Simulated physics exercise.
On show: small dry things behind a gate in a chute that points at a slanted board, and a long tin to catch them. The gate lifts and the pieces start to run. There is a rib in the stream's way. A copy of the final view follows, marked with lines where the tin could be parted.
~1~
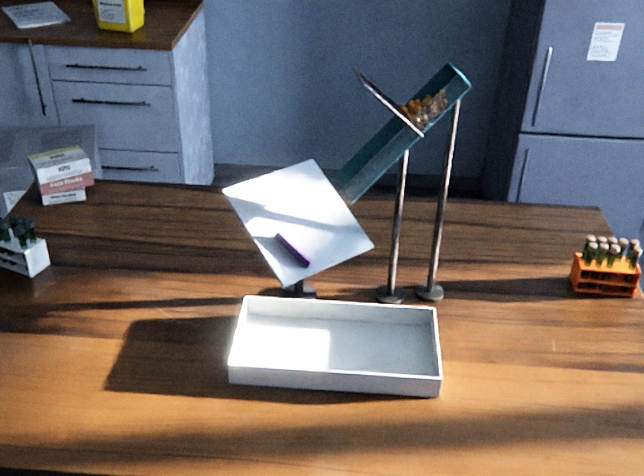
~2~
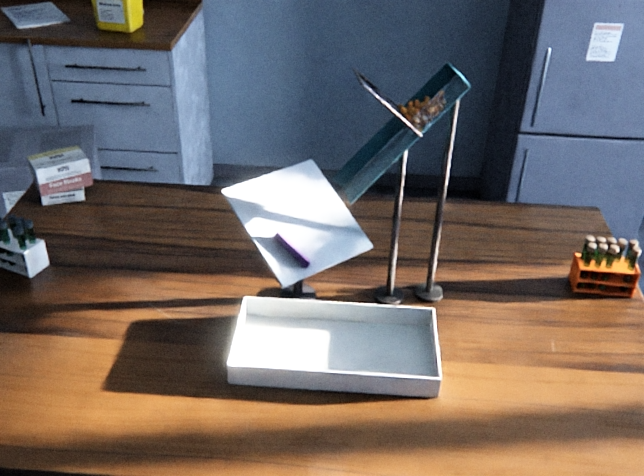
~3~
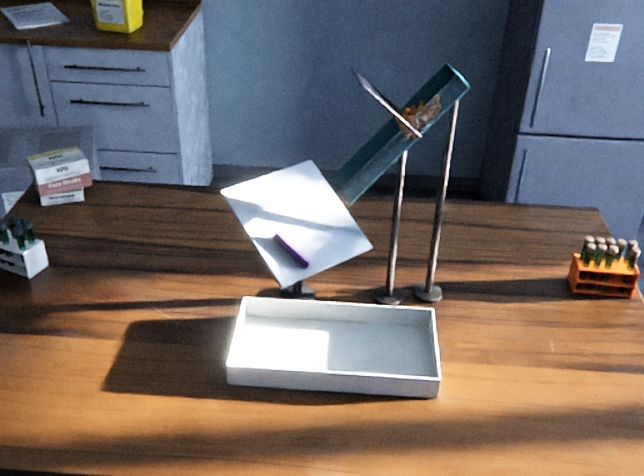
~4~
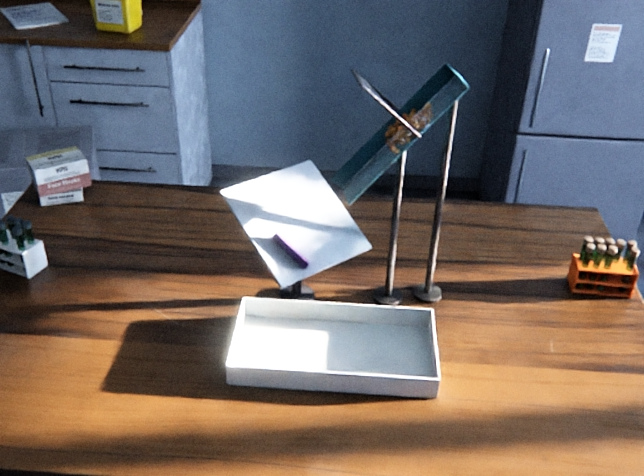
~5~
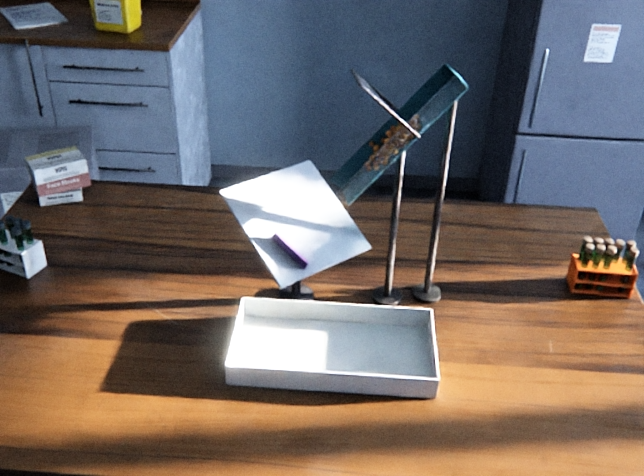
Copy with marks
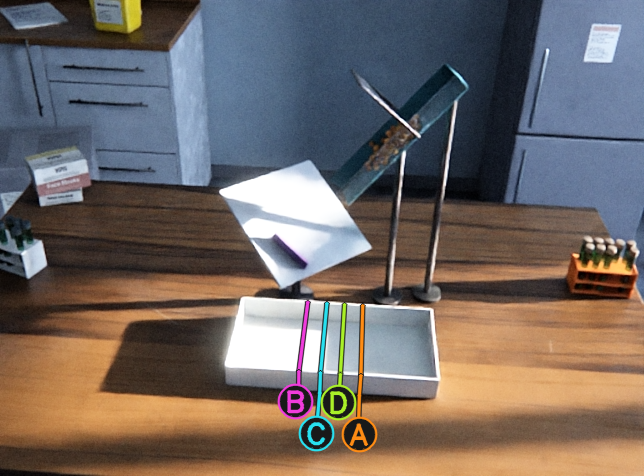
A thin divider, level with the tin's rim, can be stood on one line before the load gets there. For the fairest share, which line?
It is D.
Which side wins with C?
The right side.
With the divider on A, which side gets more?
The left side.
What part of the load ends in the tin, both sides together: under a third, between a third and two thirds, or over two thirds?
Over two thirds.
On the marked copy, line A crosses the front rim at (360, 374); line B crosses the front rim at (298, 370); line C crosses the front rim at (320, 372); line D crosses the front rim at (340, 373).
Choosing A, of what is caught, the larger part on the left of the divider, about a tenth on the right.
Choosing B, of what is caught, just a few on the left of the divider, almost all on the right.
Choosing C, of what is caught, about a tenth on the left of the divider, the larger part on the right.
Choosing D, of what is caught, roughly two thirds on the left of the divider, roughly a third on the right.
